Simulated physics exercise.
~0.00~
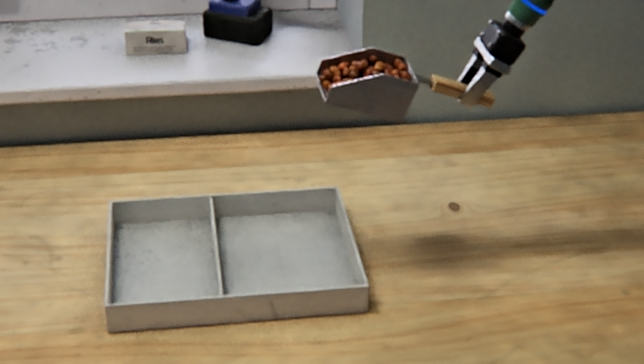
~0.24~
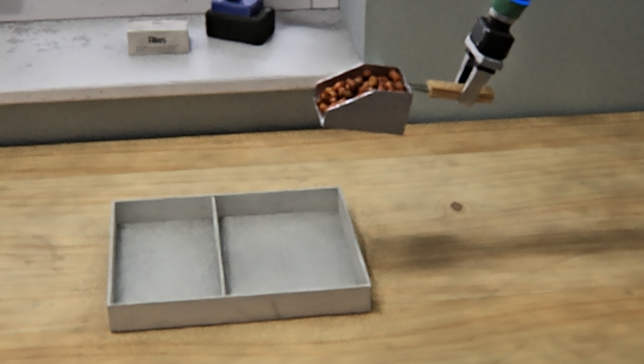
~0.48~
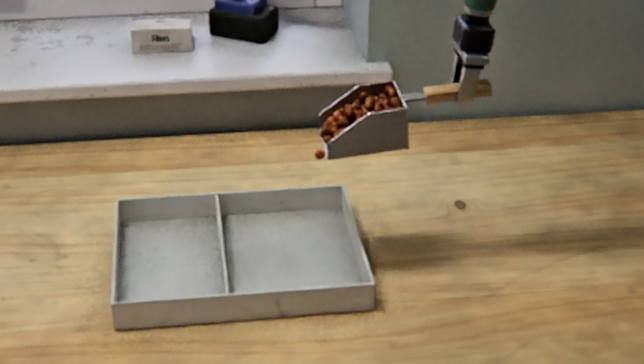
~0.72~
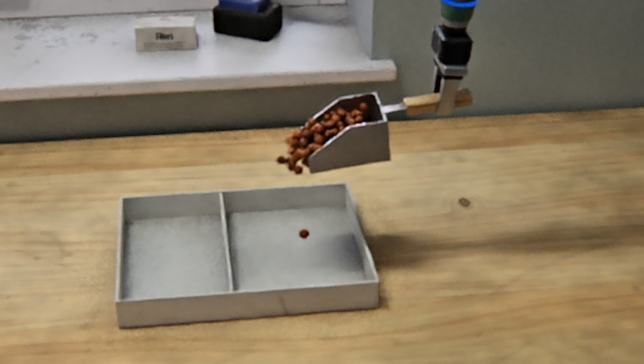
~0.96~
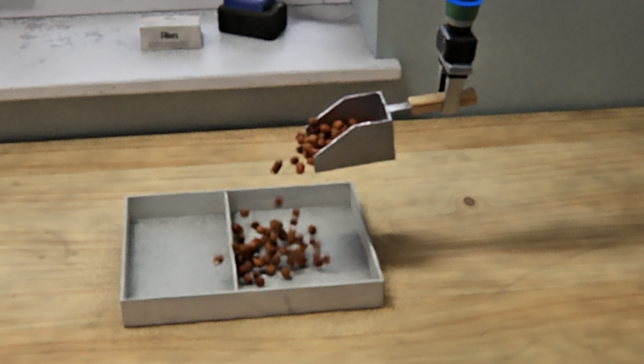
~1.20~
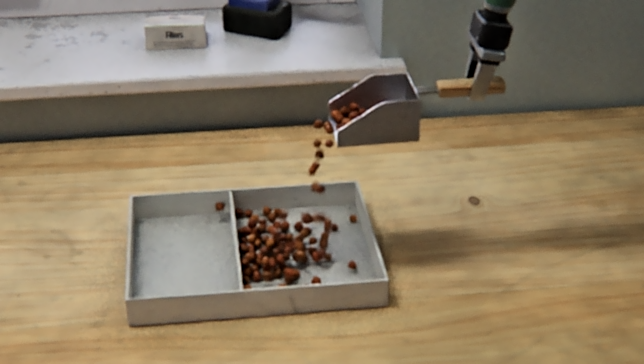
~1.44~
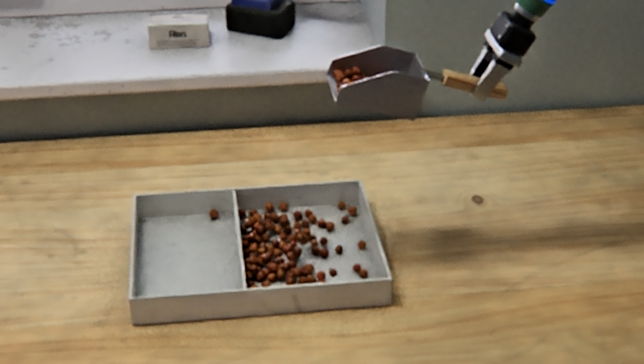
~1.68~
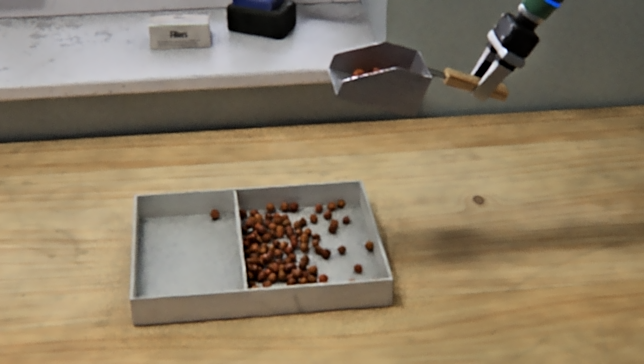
Hazelnuts tumbled from a metal scoop as a robot arm lowered and tipped it over a divided grey tray, then levelled it and lifted it away. Most landed in the right section, a stray or two in the left, and some stayed in the scoop.
